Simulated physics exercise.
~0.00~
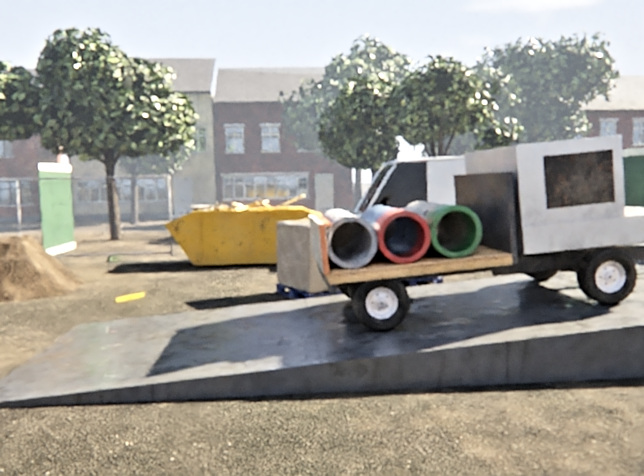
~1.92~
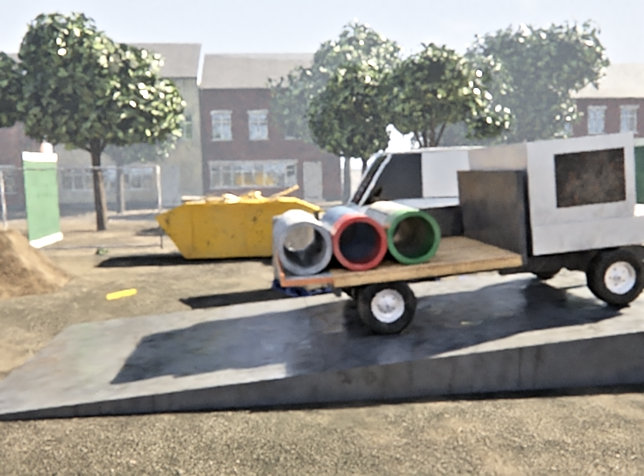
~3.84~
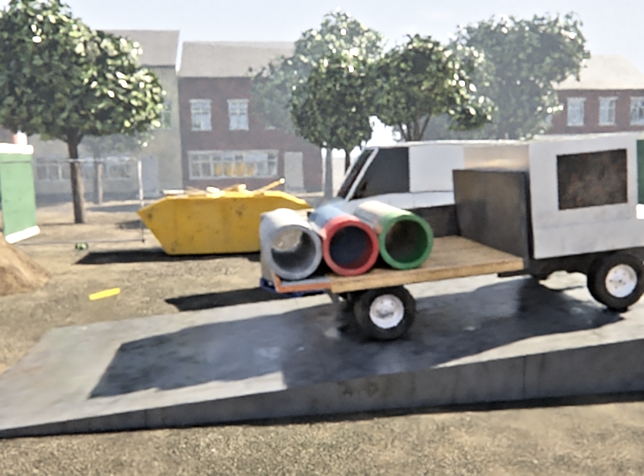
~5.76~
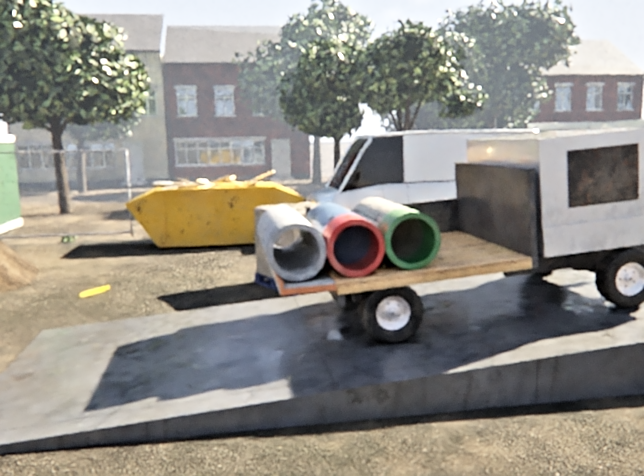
The video shows three pipes, one grey, one red-rimmed and one green-rimmed, on the sloping flatbed of a pick-up as its tailgate drops open; the pipes roll a short way left toward the tail and come to rest side by side, all still on the truck.
